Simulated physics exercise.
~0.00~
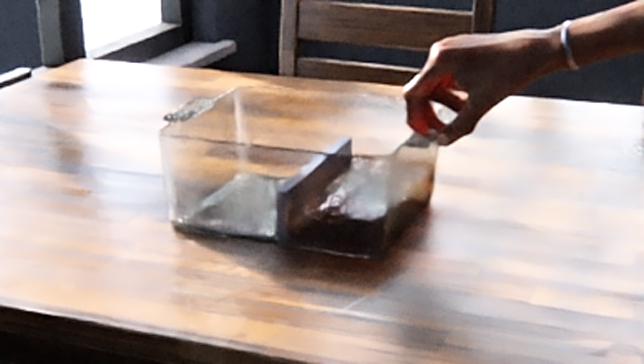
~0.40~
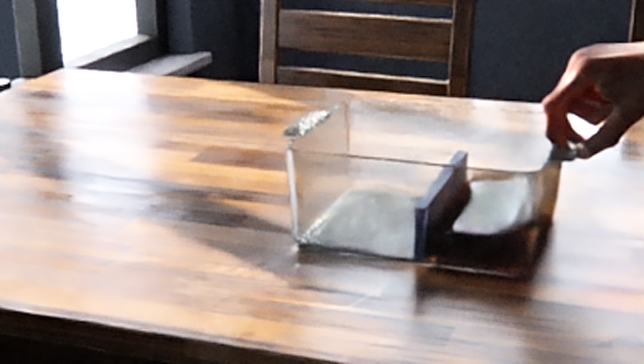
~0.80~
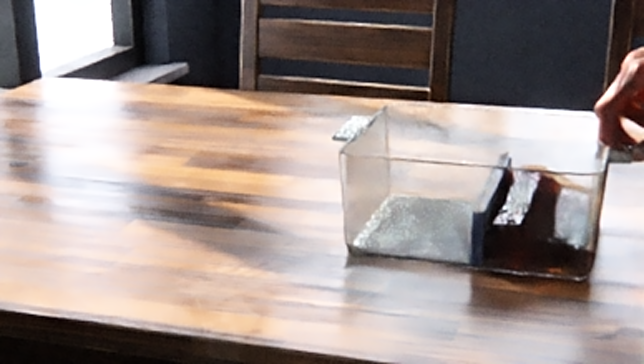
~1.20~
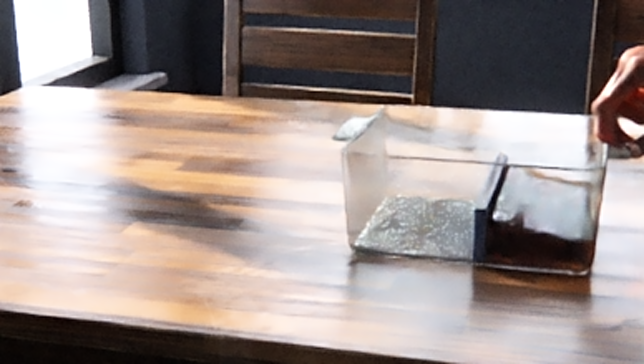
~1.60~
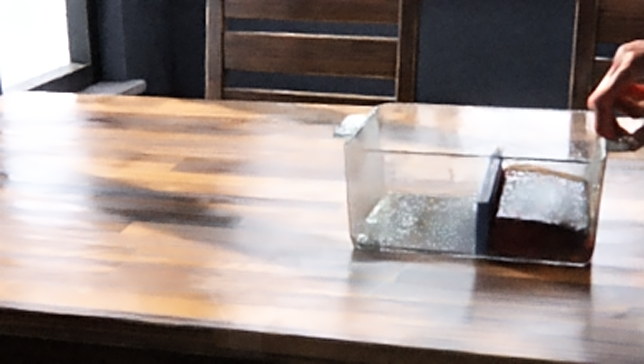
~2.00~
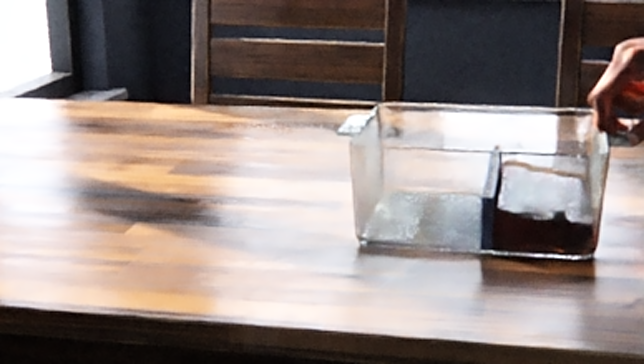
A hand pulling a clear two-part container rightward across a wooden table, dark liquid sloshing in its right section, then settling there.
